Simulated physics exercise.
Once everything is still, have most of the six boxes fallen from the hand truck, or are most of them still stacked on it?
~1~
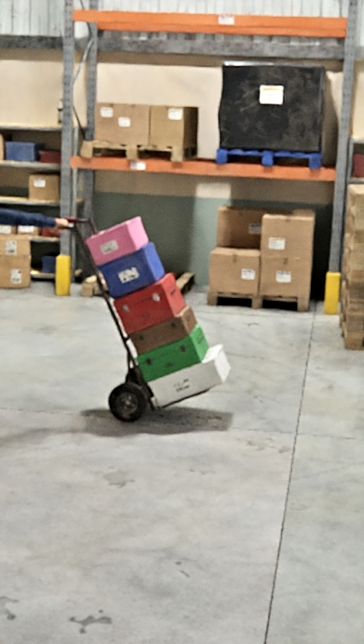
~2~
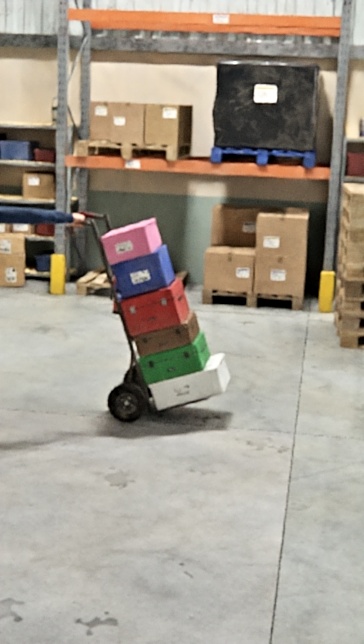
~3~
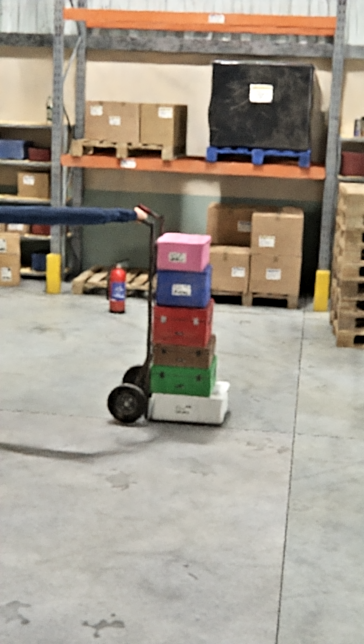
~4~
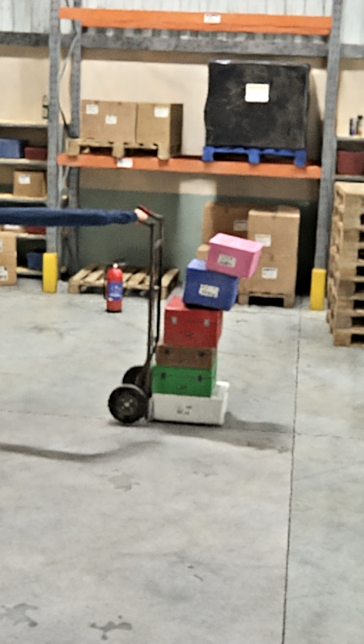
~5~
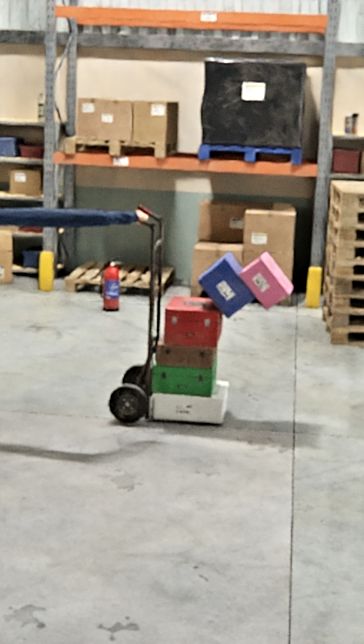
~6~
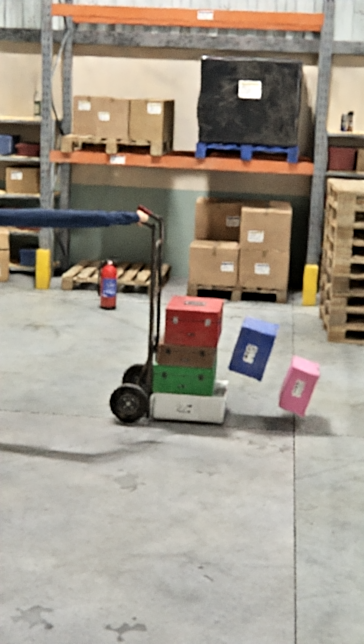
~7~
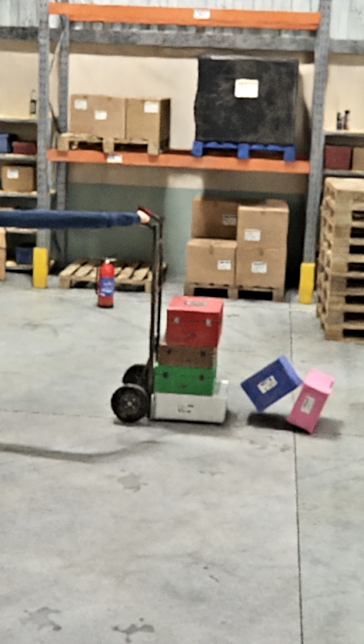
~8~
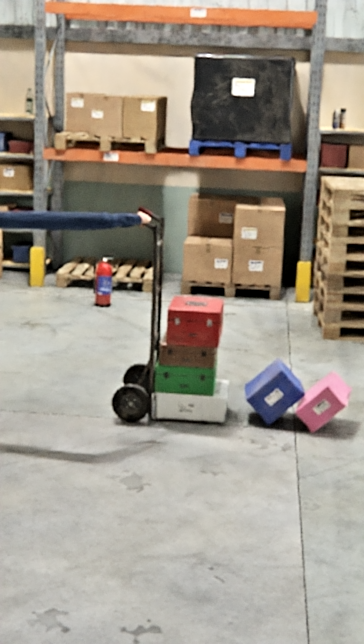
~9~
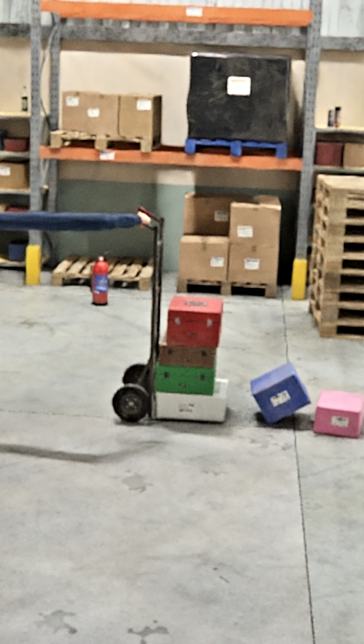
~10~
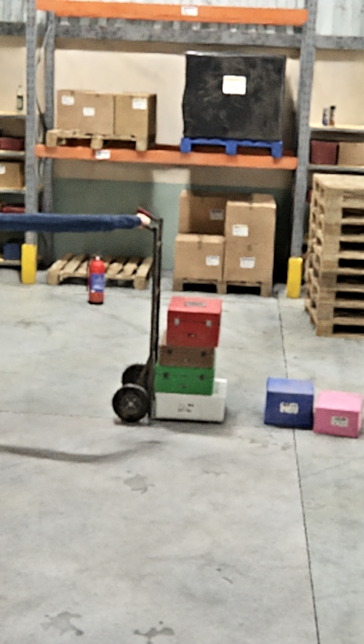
Most of them are still stacked on it. Only two, the pink and the blue, have fallen and lie on the floor to the right.
Arm tipping a loaded hand truck upright in a warehouse, pink and blue boxes toppling off the stack onto the floor.
